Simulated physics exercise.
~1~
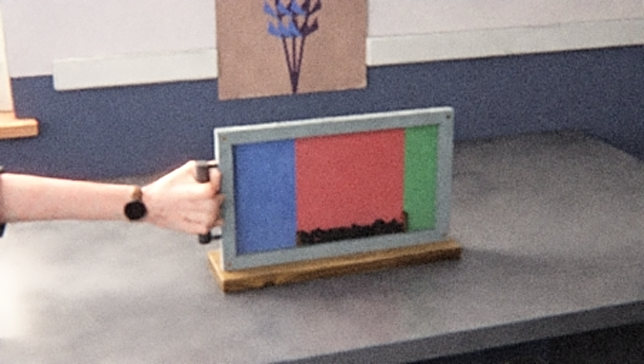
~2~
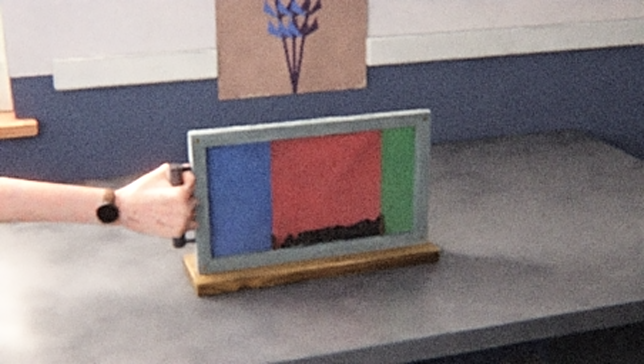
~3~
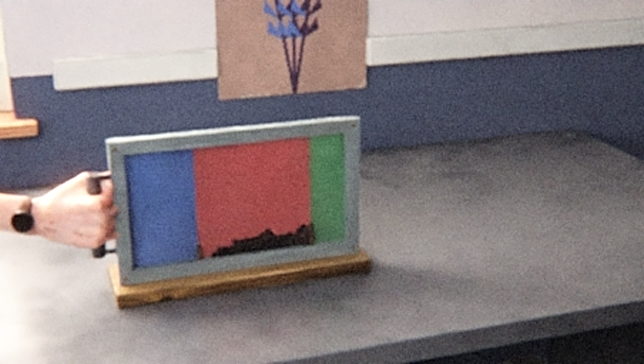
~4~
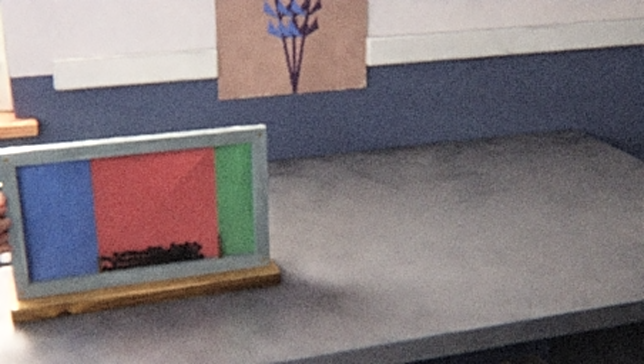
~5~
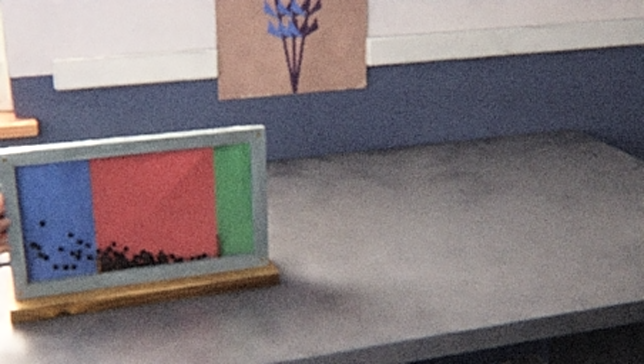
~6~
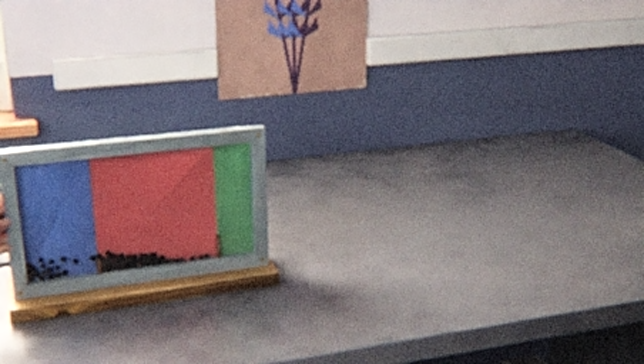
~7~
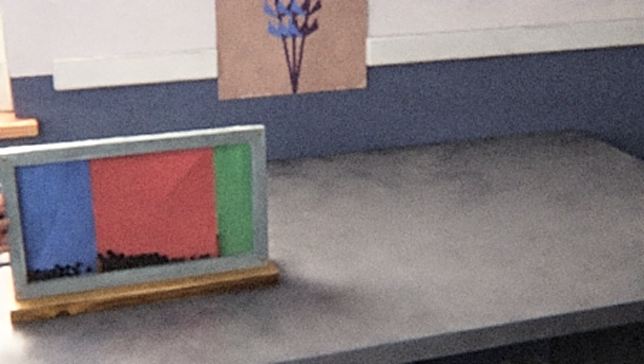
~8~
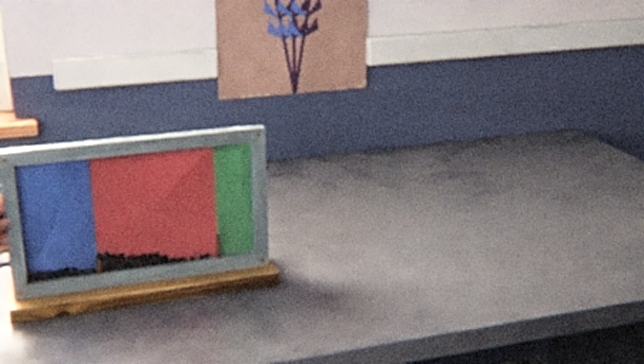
The video shows a hand sliding an upright framed case of small black beads leftward along a grey table until it stops, whereupon some beads scatter from the red strip into the blue one and settle, most still along red and none along green.
